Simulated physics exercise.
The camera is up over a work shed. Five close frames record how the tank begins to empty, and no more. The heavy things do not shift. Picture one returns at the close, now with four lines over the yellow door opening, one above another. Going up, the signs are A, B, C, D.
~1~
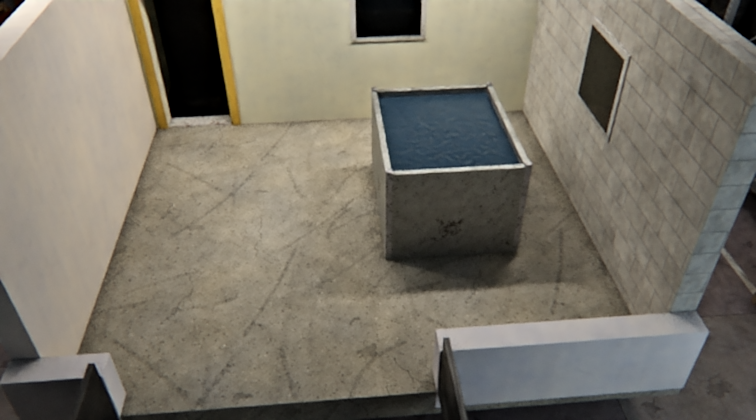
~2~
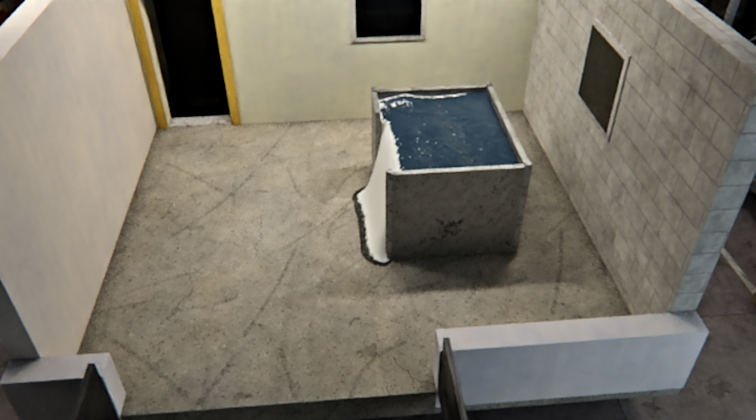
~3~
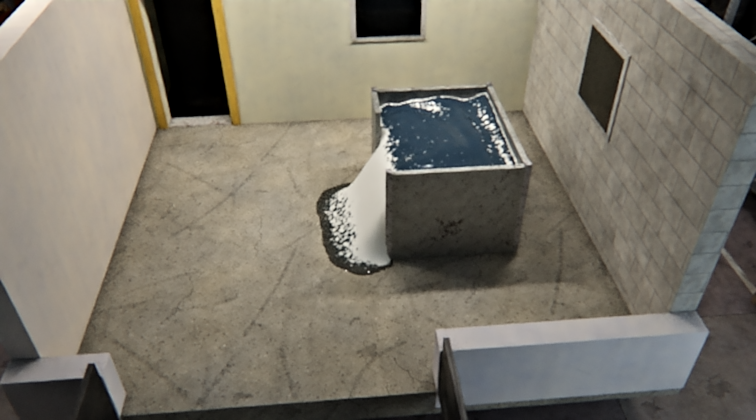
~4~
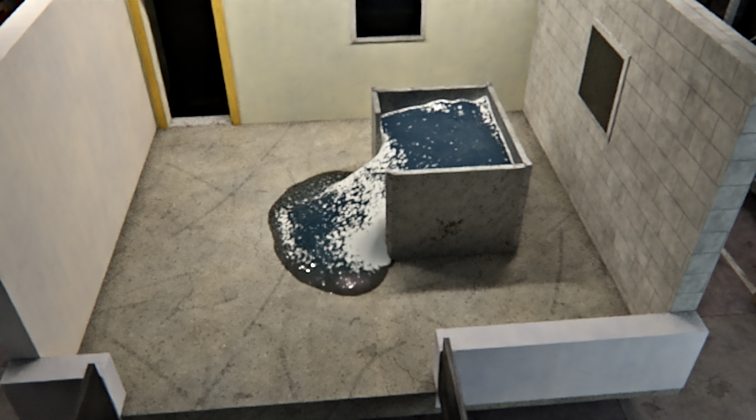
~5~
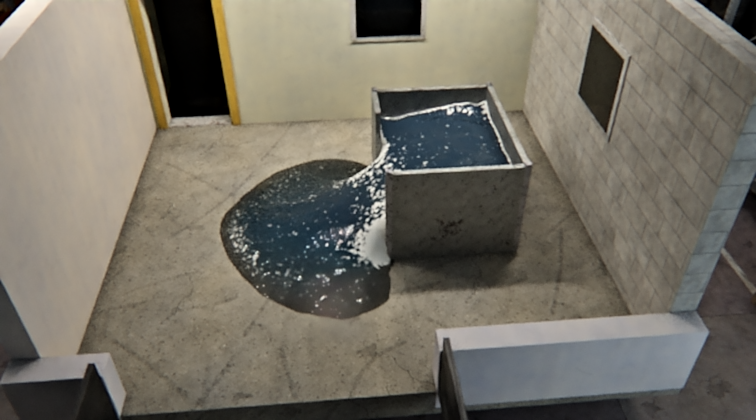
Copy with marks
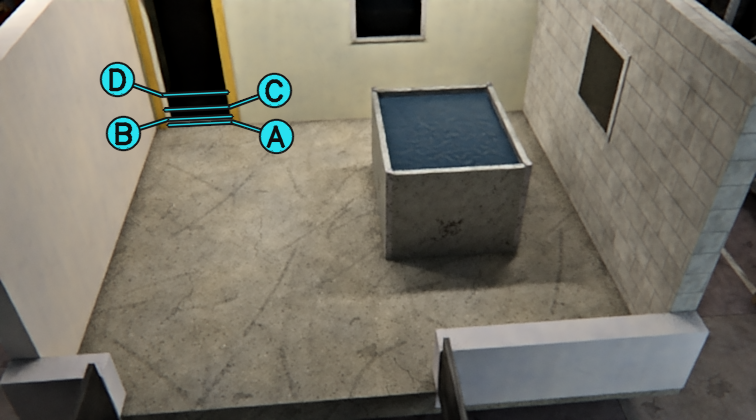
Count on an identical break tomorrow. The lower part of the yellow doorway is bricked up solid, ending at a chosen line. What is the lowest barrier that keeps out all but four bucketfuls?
Use height C.
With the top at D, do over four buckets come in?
No, not at all.
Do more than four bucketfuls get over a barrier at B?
Yes, that goes wrong.
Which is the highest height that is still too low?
Height B.
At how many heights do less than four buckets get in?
Two of them.
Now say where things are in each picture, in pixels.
In the first picture, water in the tank at rest, its middle at (444, 131); foot of the yellow doorway at (201, 126); open gate at (275, 337).
In the second picture, 2 % of the ground under water, visible out to (365, 190).
In the third picture, 4 % of the ground under water, visible out to (357, 267).
In the fourth picture, 10 % of the ground under water, visible out to (275, 213).
In the fifth picture, 17 % of the ground under water, visible out to (228, 222).
In cyan, A at (200, 123); B at (199, 118); C at (197, 108); D at (194, 93); from the bottom up A, B, C, D.
With A, dozens of bucketfuls pour in.
With B, about 13 bucketfuls get in.
With C, a bucket or two gets in.
With D, nothing gets over.
